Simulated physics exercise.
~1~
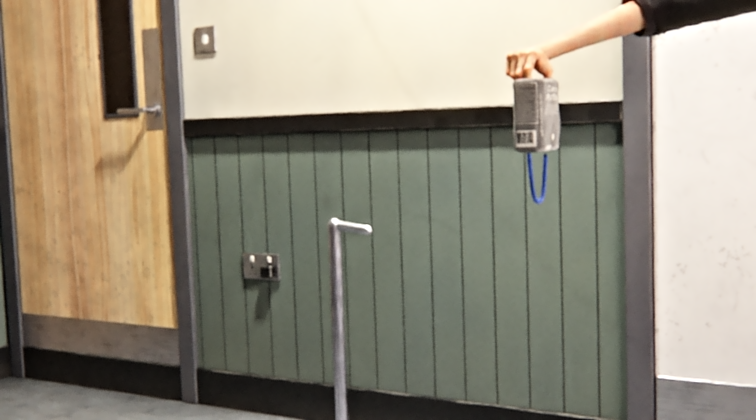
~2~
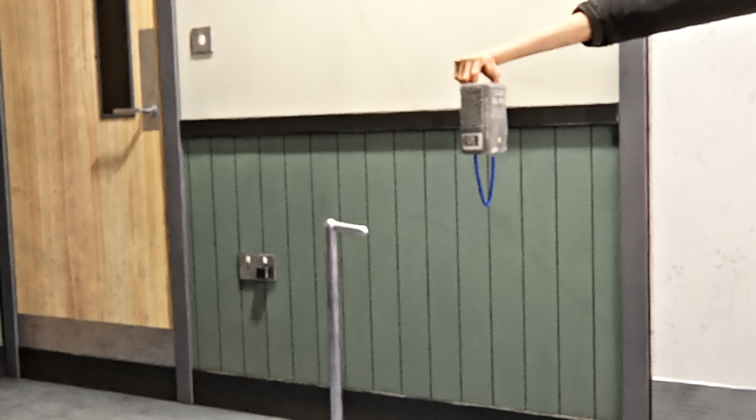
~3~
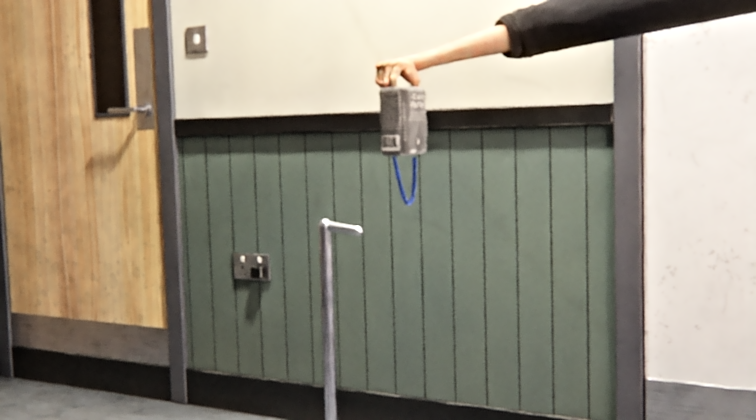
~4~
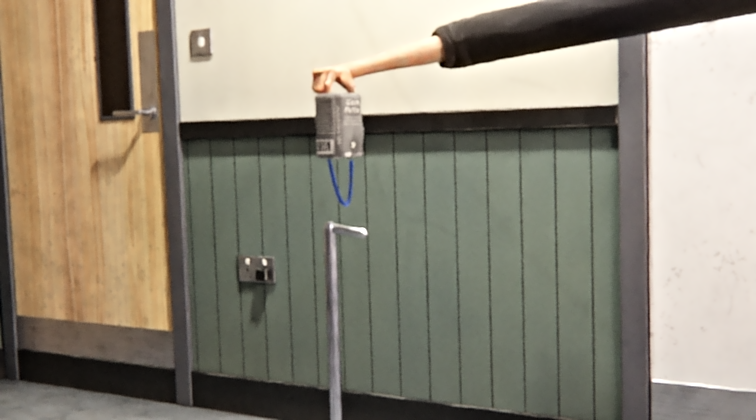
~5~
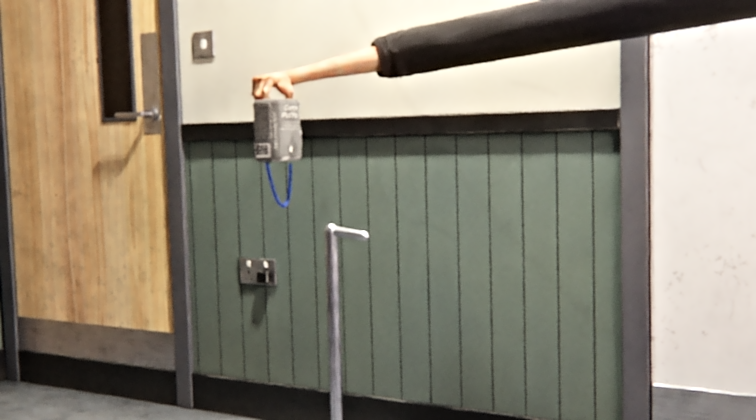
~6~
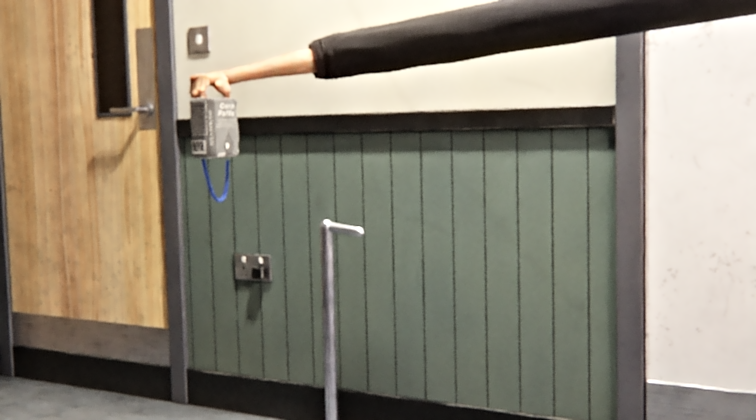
In this clip, a hand holds a small grey pouch upright with a blue loop hanging beneath it and carries it steadily left, the arm reaching in from the right. The pouch passes above a post with a sideways hook and goes by freely, ending left of the post.
